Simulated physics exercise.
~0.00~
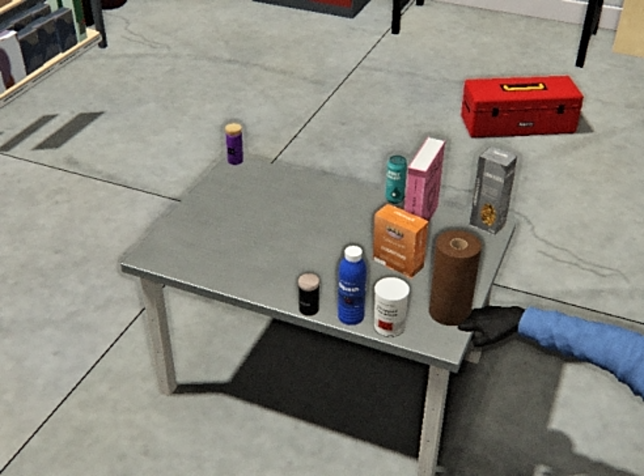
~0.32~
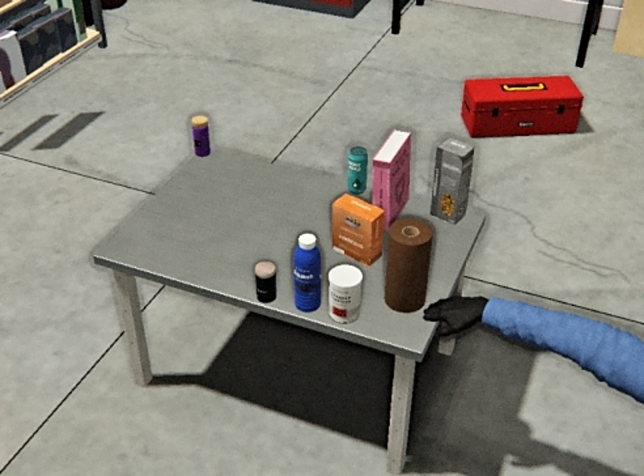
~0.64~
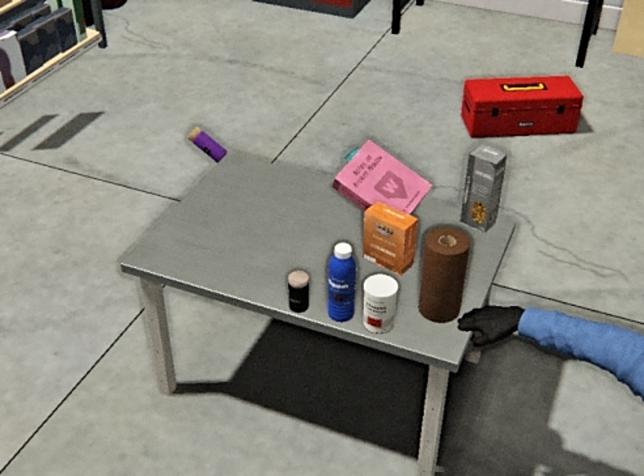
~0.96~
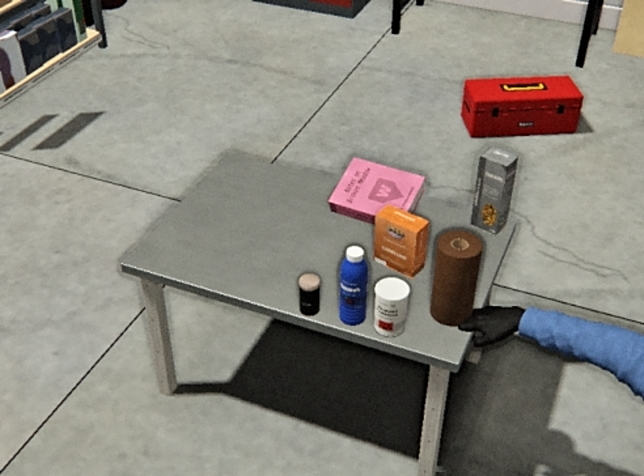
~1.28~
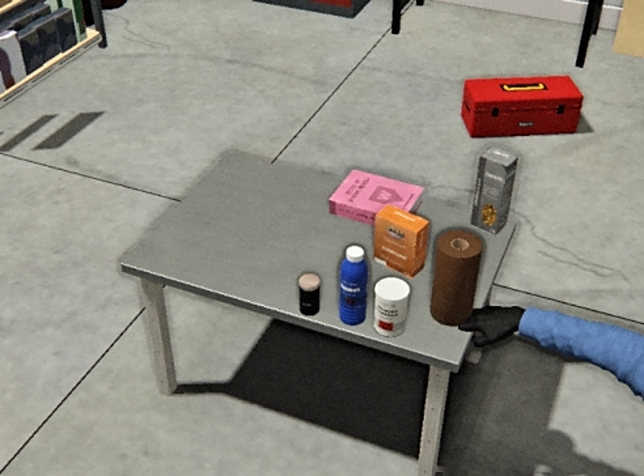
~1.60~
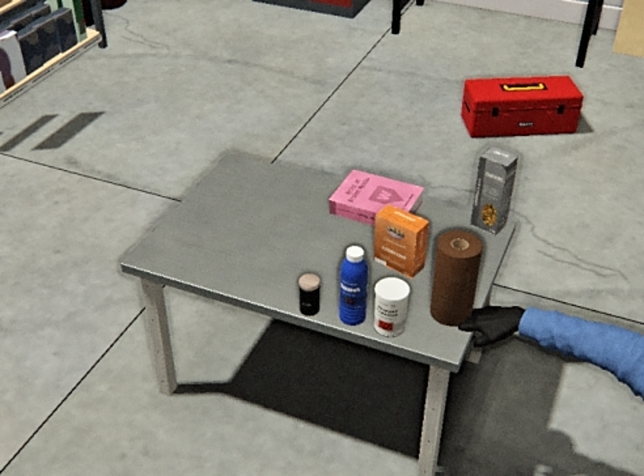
A grey table stands on a concrete floor, seen from above at an angle, with a gloved hand in a blue sleeve at its right corner and a red toolbox behind. On it are a purple shaker at the far left corner, a turquoise can, pink book and grey carton at the back, and an orange packet, black shaker, blue bottle, white tin and brown roll nearer. The table shifts left, then jerks back right. The purple shaker tips off the far edge, the book topples, and the turquoise can disappears. The book ends lying flat, while the other six stay upright.
